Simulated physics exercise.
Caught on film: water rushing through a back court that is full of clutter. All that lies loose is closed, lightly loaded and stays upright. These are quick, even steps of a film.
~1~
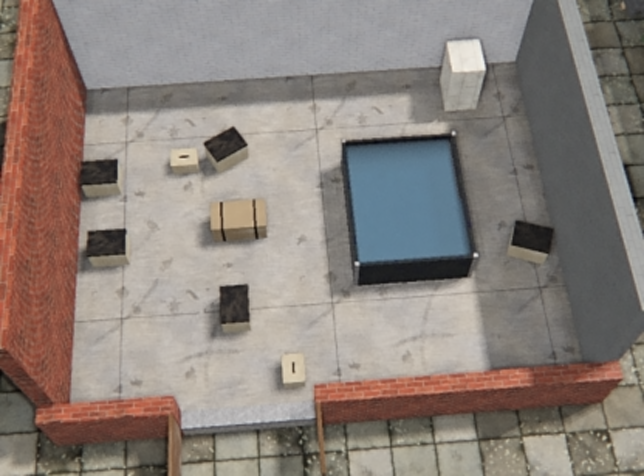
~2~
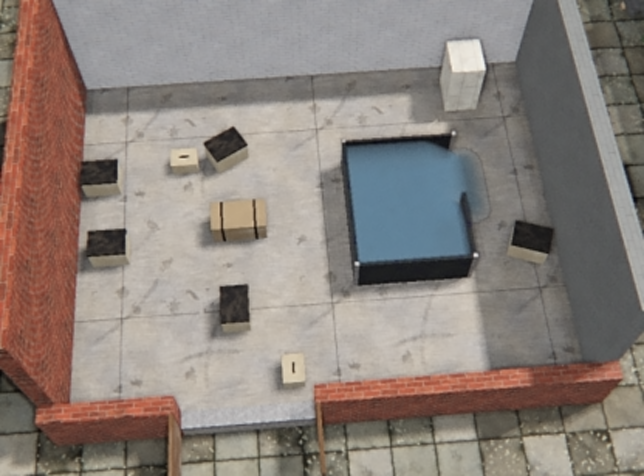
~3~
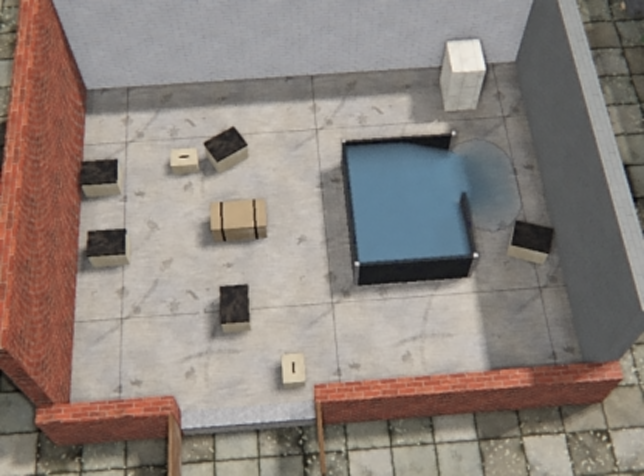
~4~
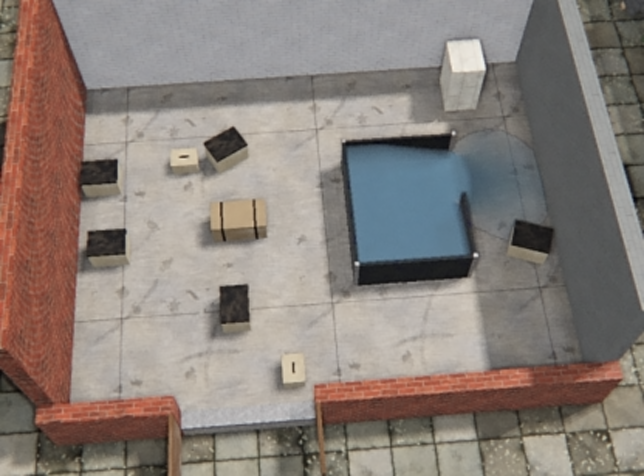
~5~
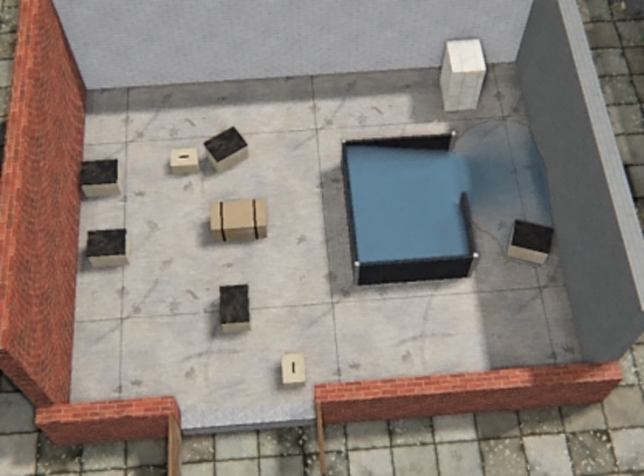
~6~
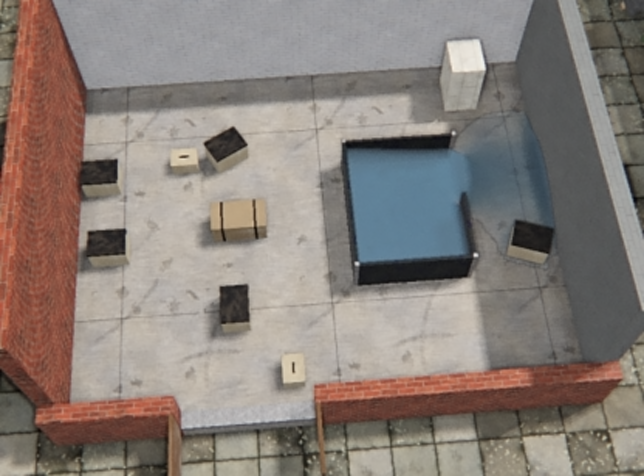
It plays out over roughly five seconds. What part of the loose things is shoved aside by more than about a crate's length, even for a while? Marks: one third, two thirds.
Share: Less than a third.
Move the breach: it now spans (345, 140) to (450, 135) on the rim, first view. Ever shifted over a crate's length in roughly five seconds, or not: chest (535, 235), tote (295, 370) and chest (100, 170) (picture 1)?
As listed: Pushed that far, less than that, shifted that much.
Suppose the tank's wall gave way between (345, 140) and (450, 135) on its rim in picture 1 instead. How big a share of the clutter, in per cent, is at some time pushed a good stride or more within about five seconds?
Roughly 60 per cent.
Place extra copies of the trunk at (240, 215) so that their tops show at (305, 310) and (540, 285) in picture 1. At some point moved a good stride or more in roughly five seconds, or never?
In turn: Not that far, shifted that much.
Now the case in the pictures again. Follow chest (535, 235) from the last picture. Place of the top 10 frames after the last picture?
Roughly at (488, 283).
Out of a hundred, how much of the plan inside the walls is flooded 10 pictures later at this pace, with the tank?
About 25 per cent.
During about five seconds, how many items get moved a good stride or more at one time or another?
That makes 2.
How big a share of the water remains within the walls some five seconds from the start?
I make it 100 per cent.
A moment on, 0 of 8 are well off their spots; 0 afloat.
Next, 1 of 8 are well off their spots; 0 afloat.
Later, 1 of 8 are well off their spots; 0 afloat.
In the end, 2 of 8 are well off their spots, and 2 have been at some point; 0 afloat.
